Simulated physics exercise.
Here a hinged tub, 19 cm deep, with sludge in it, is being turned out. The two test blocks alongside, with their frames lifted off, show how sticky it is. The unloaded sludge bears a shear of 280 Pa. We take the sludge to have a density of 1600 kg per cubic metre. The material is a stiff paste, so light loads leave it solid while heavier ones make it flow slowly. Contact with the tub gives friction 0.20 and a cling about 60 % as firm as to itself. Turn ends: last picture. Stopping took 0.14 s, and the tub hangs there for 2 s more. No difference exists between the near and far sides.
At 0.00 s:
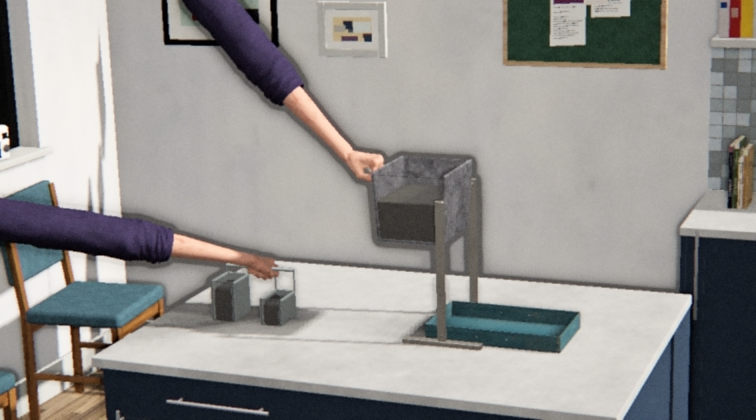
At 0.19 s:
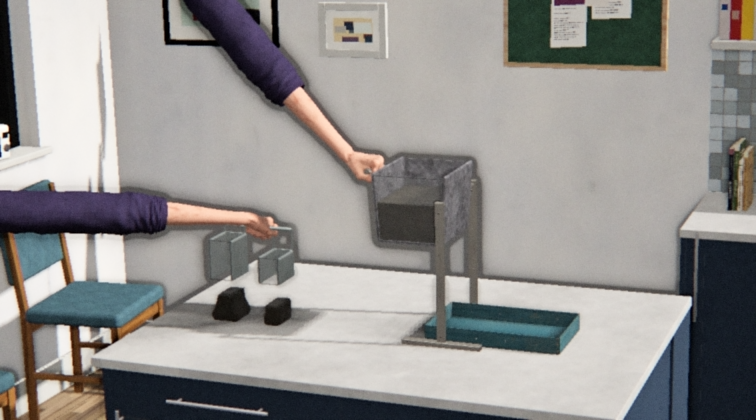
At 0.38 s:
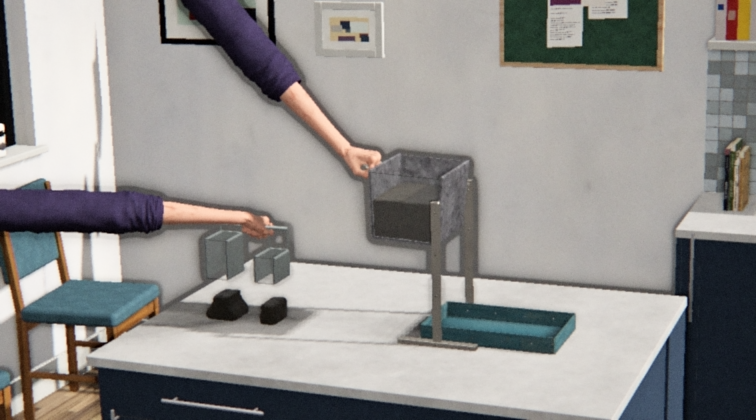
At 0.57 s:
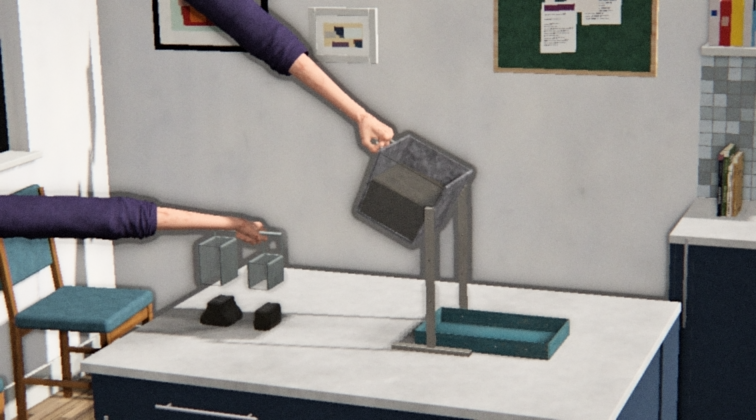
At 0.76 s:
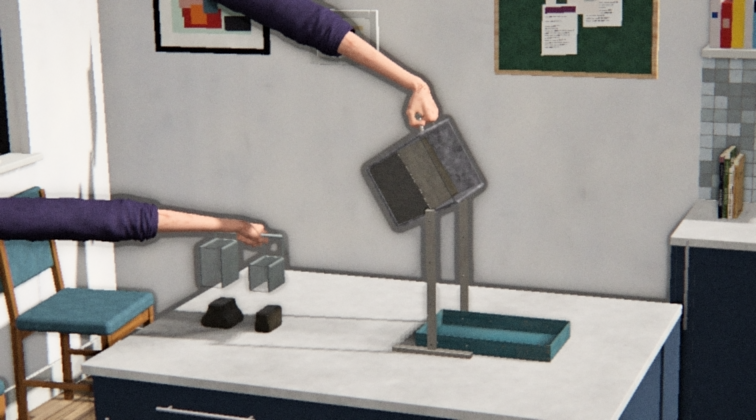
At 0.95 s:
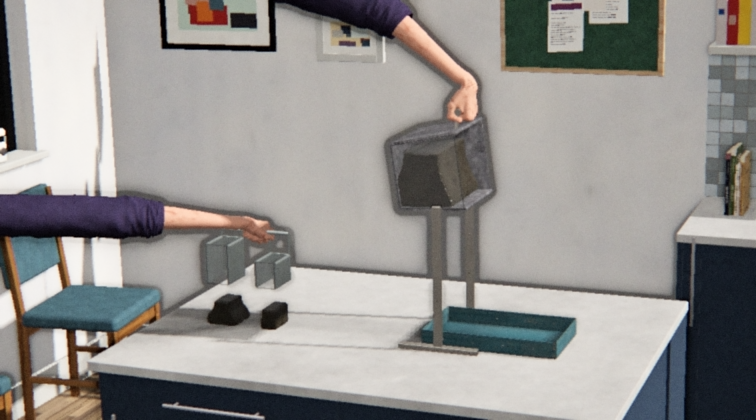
A purple-sleeved arm turned a grey tub of dark sludge clockwise on its stand above a teal tray, after another hand had lifted the metal covers off two small dark blocks on the left.
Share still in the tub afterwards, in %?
65 %.
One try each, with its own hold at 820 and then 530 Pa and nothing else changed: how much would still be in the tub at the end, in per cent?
The answers, in order, are 100 % and 100 %.
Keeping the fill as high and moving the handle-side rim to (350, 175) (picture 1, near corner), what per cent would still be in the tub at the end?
I'd say around 45 percent would remain in the tub at the end.
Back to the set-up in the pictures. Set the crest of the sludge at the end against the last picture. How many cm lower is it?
8 cm or so.
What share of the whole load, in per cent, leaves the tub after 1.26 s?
Close to 6 % of the whole load.
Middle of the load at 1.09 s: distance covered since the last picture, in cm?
Distance: About 5 cm.
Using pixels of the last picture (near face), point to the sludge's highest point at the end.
On the near face, the top ends up close to (412, 180).
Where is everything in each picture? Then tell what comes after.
Handle-side rim at (374, 174), tilt 0 degrees; top of the sludge at (433, 205); blocks stand 10 cm, 6.7 cm (left to right), in the first picture.
Handle-side rim at (374, 175), tilt 0 degrees; top of the sludge at (434, 206); blocks stand 8.4 cm, 6.6 cm (left to right), in the second picture.
Handle-side rim at (371, 171), tilt 2 degrees; top of the sludge at (377, 200); blocks stand 7.6 cm, 6.5 cm (left to right), in the third picture.
Handle-side rim at (381, 152), tilt 26 degrees; top of the sludge at (372, 180); blocks stand 7.5 cm, 6.5 cm (left to right), in the fourth picture.
Handle-side rim at (421, 136), tilt 61 degrees; top of the sludge at (396, 153); blocks stand 7.5 cm, 6.5 cm (left to right), in the fifth picture.
Handle-side rim at (455, 135), tilt 82 degrees; top of the sludge at (433, 154); blocks stand 7.5 cm, 6.5 cm (left to right), in the sixth picture.
After 1.09 s, the tub is at 82 degrees and holds 93 %.
After 1.26 s, the tub is at 82 degrees and holds 71 %.
After 1.43 s, the tub is at 82 degrees and holds 65 %.
After 1.60 s, the tub is at 82 degrees and holds 65 %.
After 2.95 s, at the end, the tub is at 82 degrees and holds 65 %.
